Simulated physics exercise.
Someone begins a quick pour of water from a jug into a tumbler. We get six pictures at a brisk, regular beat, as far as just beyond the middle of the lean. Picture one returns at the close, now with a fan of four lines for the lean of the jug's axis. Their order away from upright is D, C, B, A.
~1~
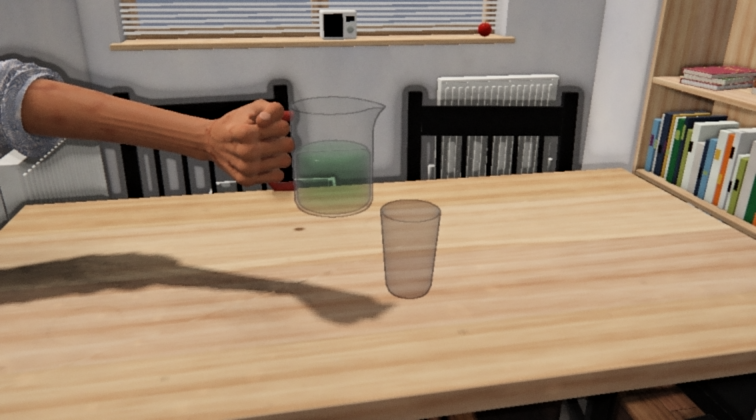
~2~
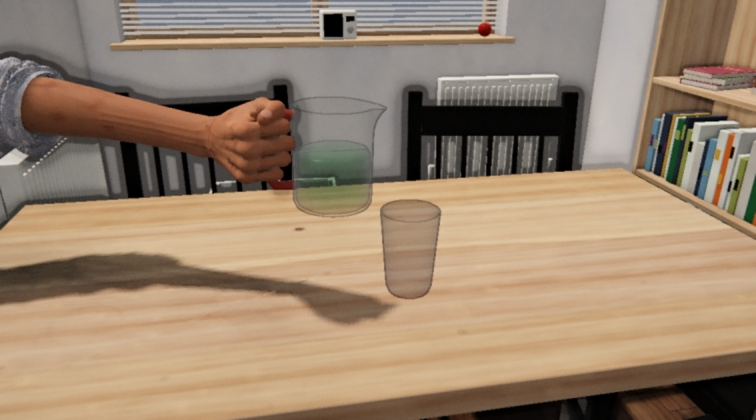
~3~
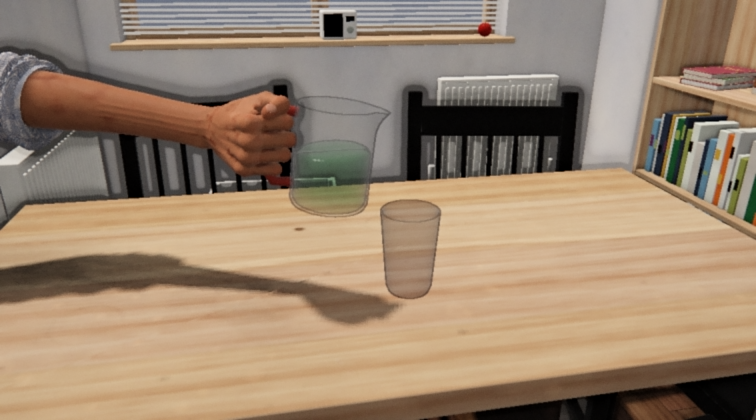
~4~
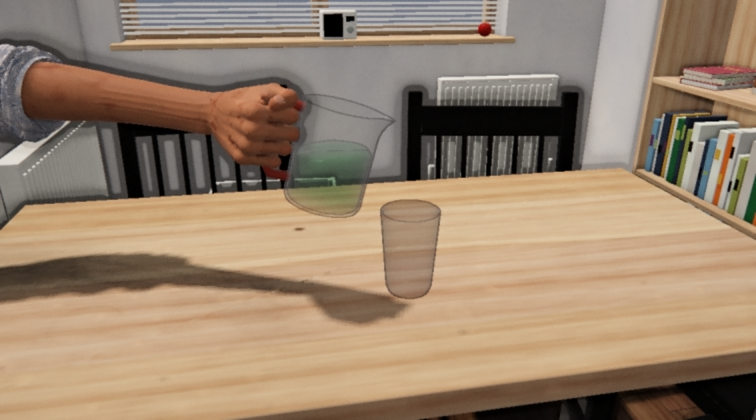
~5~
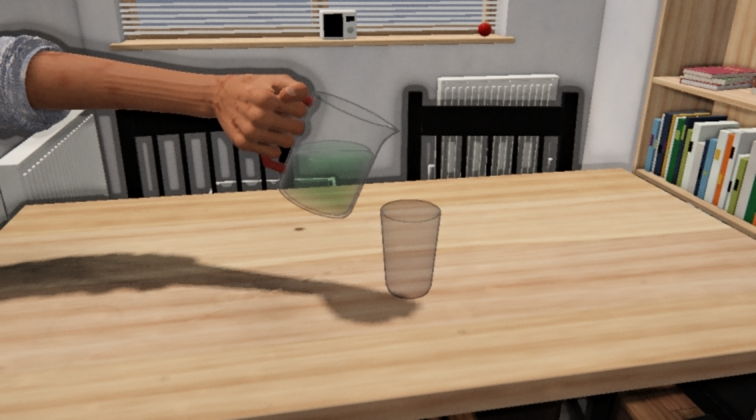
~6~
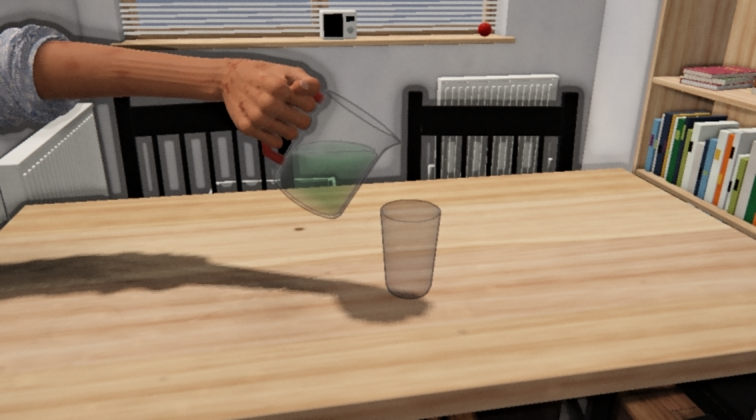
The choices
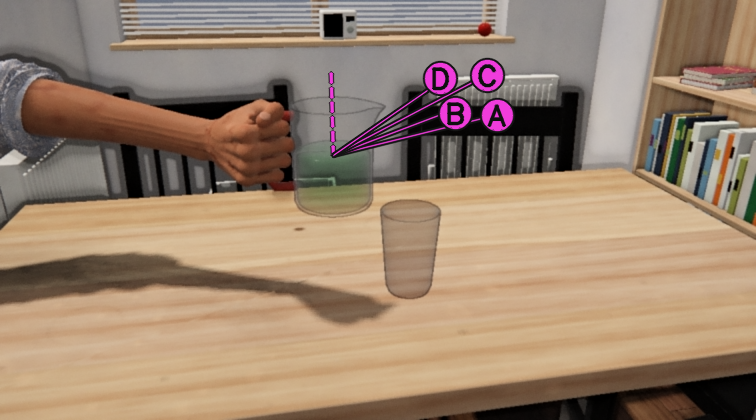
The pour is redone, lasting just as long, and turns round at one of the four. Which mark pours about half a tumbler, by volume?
Mark B.
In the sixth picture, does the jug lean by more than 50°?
No, it does not.
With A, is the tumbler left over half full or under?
Over half.
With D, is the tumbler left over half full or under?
Under half.
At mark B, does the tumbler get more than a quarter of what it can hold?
Yes.
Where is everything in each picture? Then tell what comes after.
Upright, lip at (384, 106); rim of the tumbler round (411, 210); nothing has left yet, in the first picture.
Upright, lip at (385, 107); nothing has left yet, in the second picture.
Tipped about 7°, lip at (389, 112); nothing has left yet, in the third picture.
Tipped about 14°, lip at (394, 120); nothing has left yet, in the fourth picture.
Tipped about 24°, lip at (398, 130); nothing has left yet, in the fifth picture.
Tipped about 34°, lip at (401, 141); nothing has left yet, in the sixth picture.
On the marked copy, A at (480, 118); B at (438, 115); C at (471, 82); D at (427, 90).
Choosing A, the tumbler ends with about 69 % of what it can hold.
Choosing B, the tumbler ends with about 51 % of what it can hold.
Choosing C, the tumbler ends with about 31 % of what it can hold.
Choosing D, the tumbler ends with about 15 % of what it can hold.
